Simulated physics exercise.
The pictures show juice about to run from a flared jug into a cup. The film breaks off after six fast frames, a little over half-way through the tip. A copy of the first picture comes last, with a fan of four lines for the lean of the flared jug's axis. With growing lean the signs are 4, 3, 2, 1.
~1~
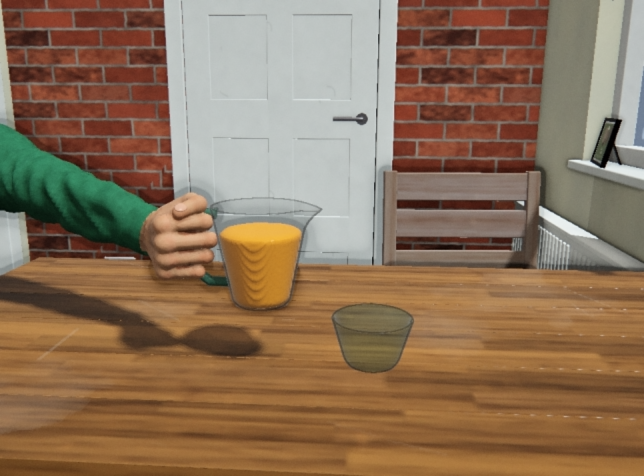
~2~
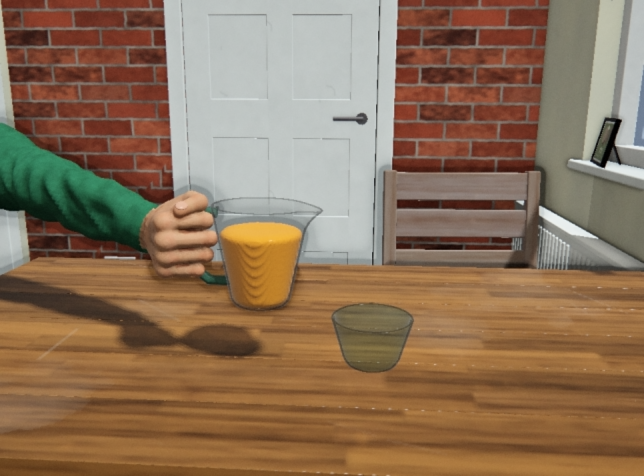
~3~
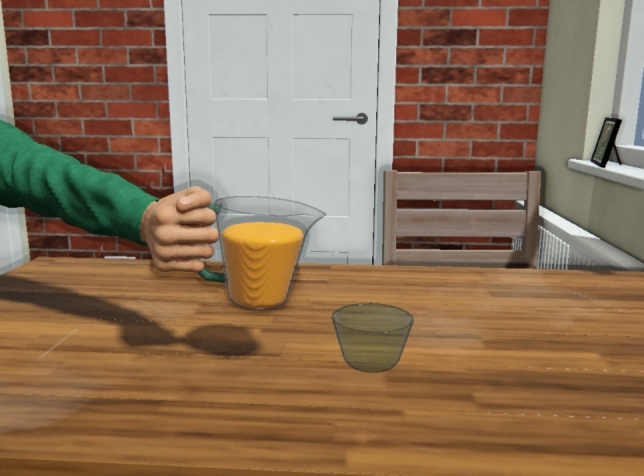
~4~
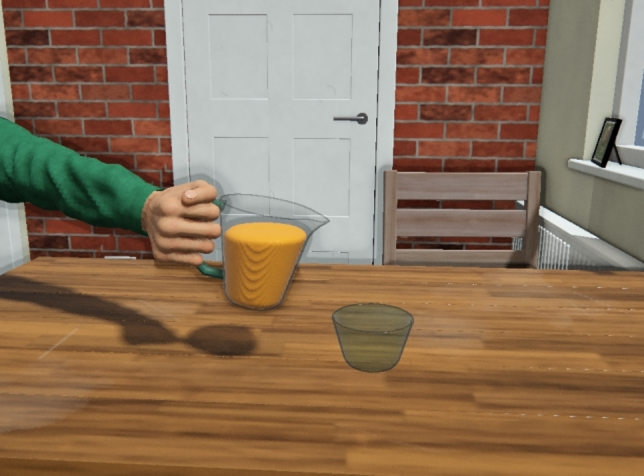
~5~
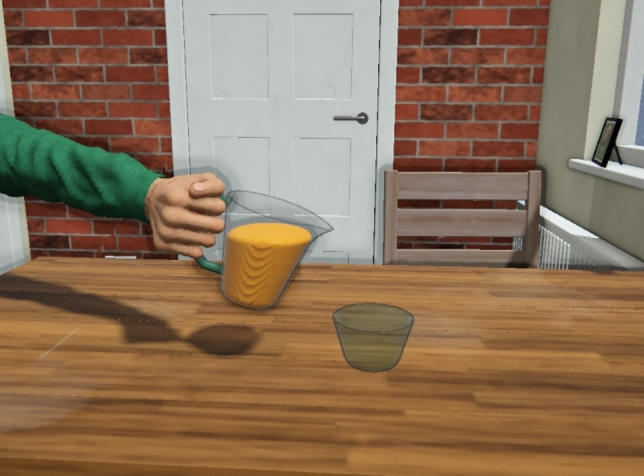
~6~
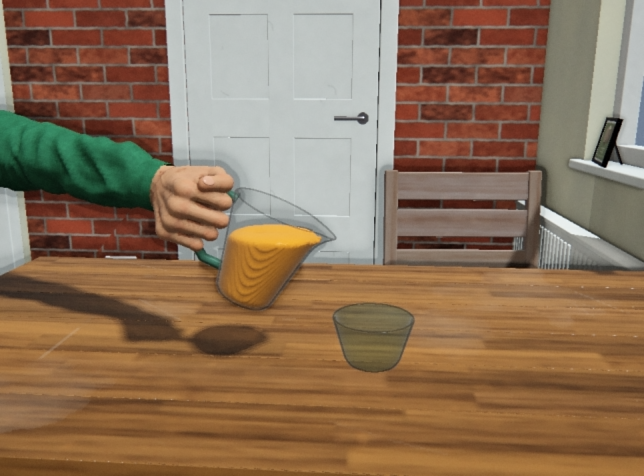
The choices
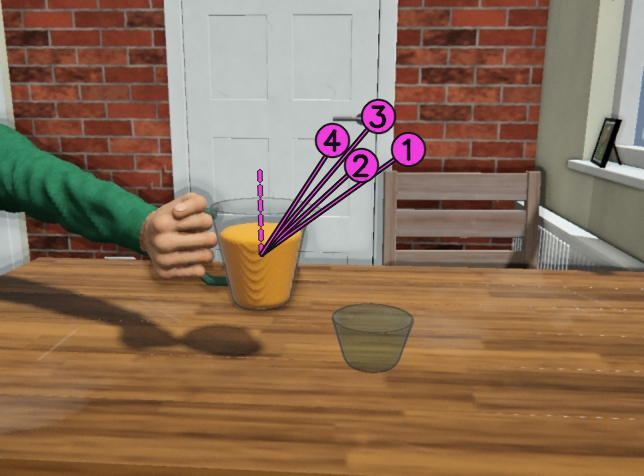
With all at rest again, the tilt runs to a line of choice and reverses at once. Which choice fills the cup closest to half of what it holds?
Use line 1.
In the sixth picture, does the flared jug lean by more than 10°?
Yes.
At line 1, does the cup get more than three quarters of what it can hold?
No, it does not.
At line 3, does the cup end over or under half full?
Under.
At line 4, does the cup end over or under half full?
Under.
In magenta, 1 at (394, 159); 2 at (347, 175); 3 at (367, 129); 4 at (325, 156).
With 1, the cup ends with about 44 % of what it can hold; 7 % of the juice is spilt.
With 2, the cup ends with about 33 % of what it can hold; 3 % of the juice is spilt.
With 3, the cup ends with about 18 % of what it can hold.
With 4, the cup ends with about 8 % of what it can hold.
